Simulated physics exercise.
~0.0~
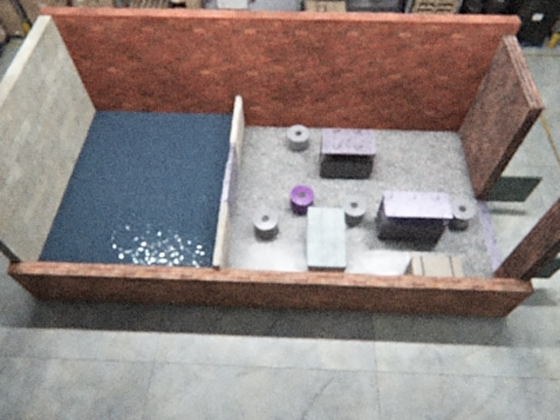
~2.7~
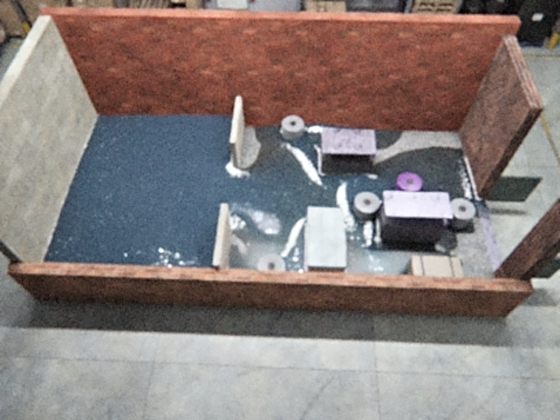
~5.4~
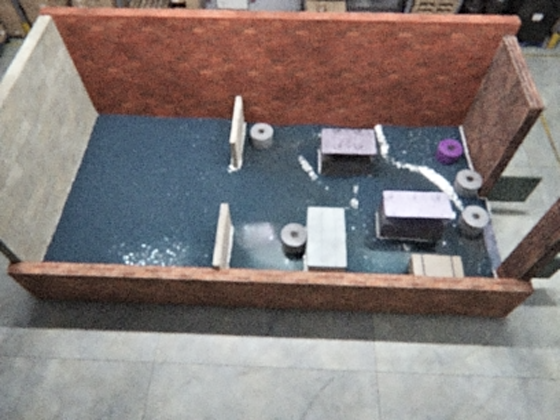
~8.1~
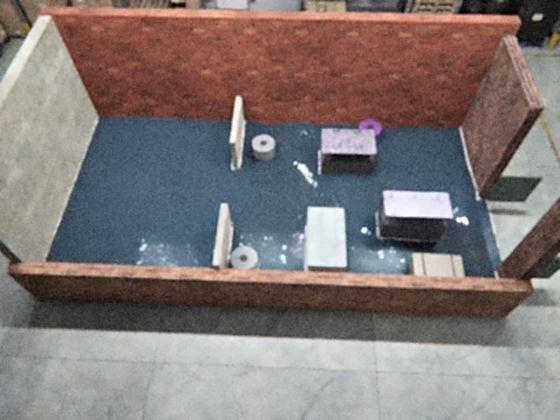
Dark blue water stands behind a pale partition on the left of two adjoining rooms, seen from above within reddish walls, while grey round tubs, a purple tub and purple-topped trunks sit on the speckled floor at right. The middle of the partition opens and the water spreads rightward in foamy streaks around the trunks. The purple tub drifts right, then up toward the far right corner, as grey tubs shift about. Finally the water covers the floor, the purple tub has drifted back left behind a trunk, and two grey tubs are gone from view.
